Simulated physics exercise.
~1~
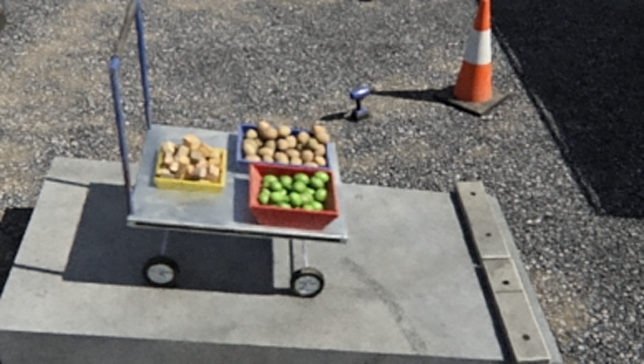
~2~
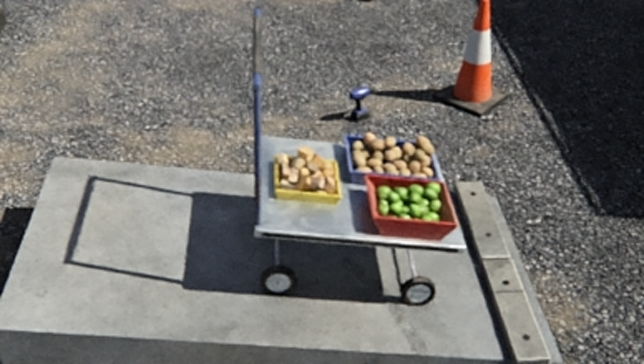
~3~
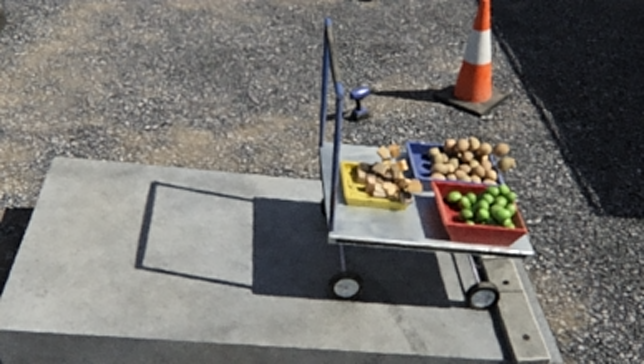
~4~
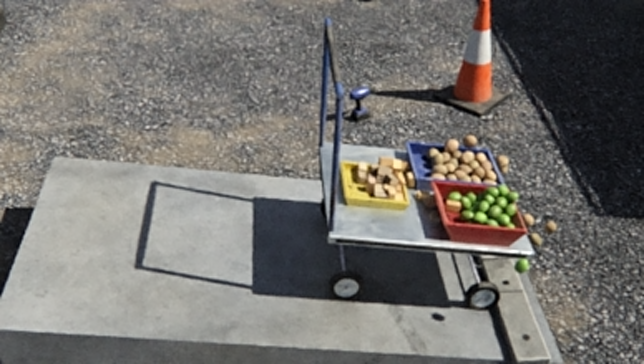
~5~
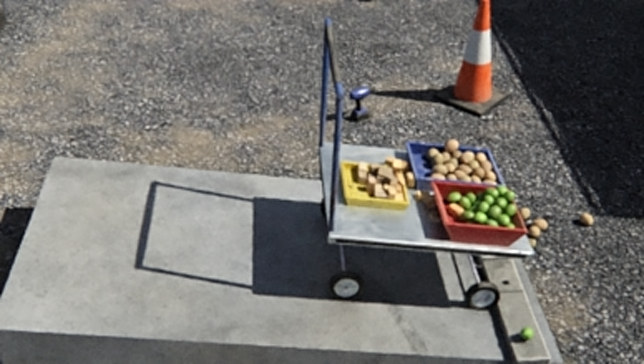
A trolley carrying three crates rolls right, stops at the kerb, and spills some pieces.
